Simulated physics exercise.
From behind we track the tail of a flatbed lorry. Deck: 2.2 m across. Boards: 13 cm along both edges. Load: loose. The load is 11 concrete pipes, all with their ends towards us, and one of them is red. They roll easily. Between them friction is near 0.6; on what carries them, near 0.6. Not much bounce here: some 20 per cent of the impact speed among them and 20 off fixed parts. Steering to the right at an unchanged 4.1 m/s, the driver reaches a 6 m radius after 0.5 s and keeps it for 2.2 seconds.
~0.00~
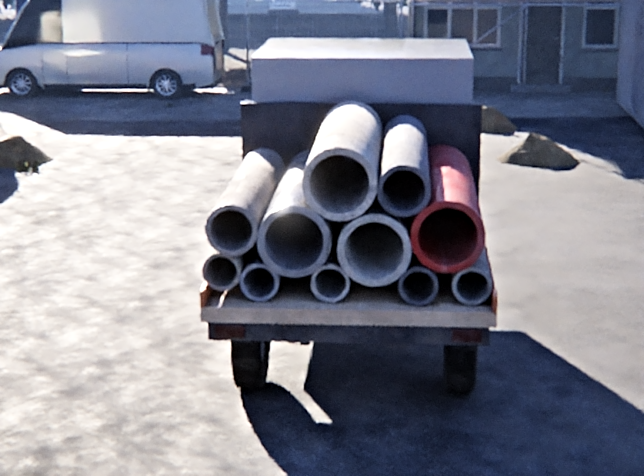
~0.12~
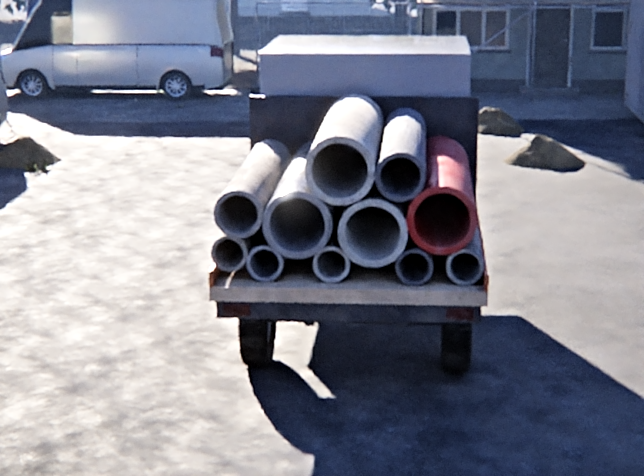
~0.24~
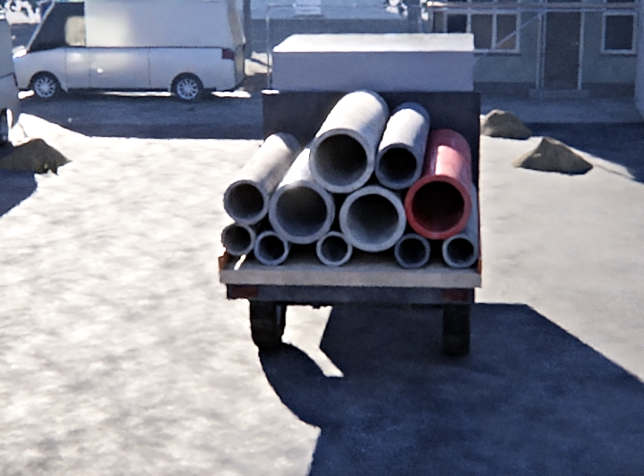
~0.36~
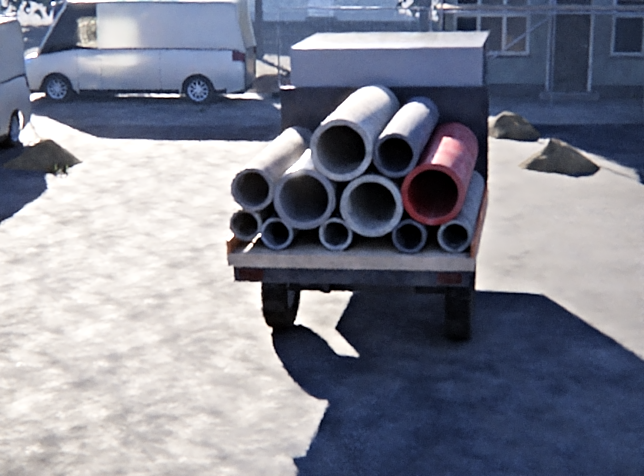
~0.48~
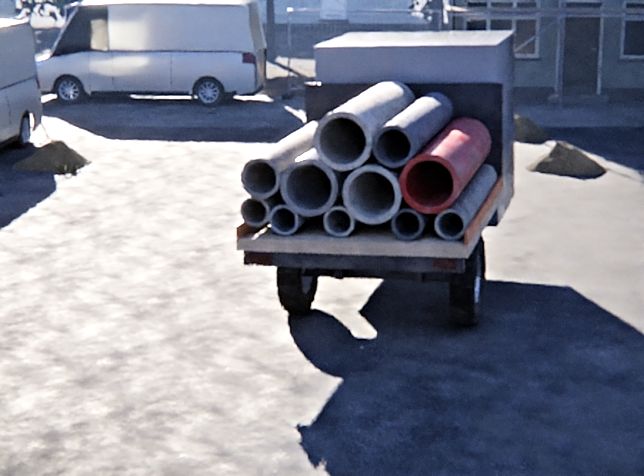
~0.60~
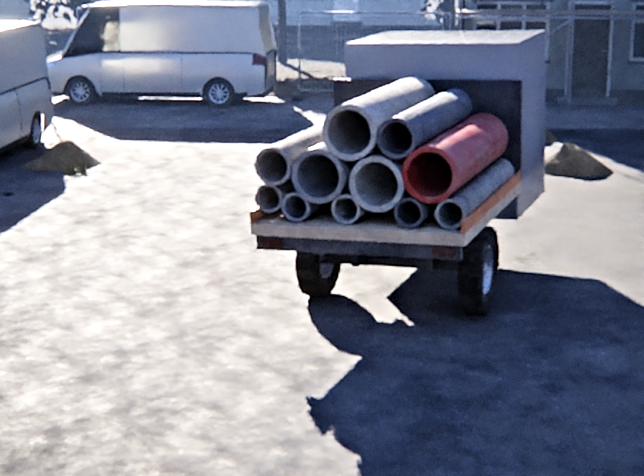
We see a flatbed lorry from behind, stacked with grey concrete pipes and a single red one, driving across a pale yard past parked vans, then steering right as its deck leans slightly down to the left.
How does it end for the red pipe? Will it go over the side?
It does not come off.
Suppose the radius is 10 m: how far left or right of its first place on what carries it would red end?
Shift: Near 0 cm to the right.
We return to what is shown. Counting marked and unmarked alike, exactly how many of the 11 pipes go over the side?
The count is 5.
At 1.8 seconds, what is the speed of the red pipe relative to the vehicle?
Speed approx. 0.1 m/s.
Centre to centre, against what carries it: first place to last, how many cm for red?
Estimate - red near 35.
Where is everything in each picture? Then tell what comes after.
Red (448, 237); 5 of the 11 make up the bottom layer, in the first picture.
Red (442, 221); the deck is level, in the second picture.
Red (438, 207); the deck is a shade lower on the left, in the third picture.
Red (433, 194); the deck slopes 1° down to the left, in the fourth picture.
Red (429, 184); the deck slopes 2° down to the left, in the fifth picture.
Red (430, 175); the deck slopes 2° down to the left, in the sixth picture.
By 1.8 s, red is up on others, 50 cm from the right edge; 1 gone from the deck.
By 3.4 s, red is up on others, 75 cm from the right edge; 4 gone from the deck.
Finally (5.3 s), red is up on others, 70 cm from the right edge; 5 gone from the deck.
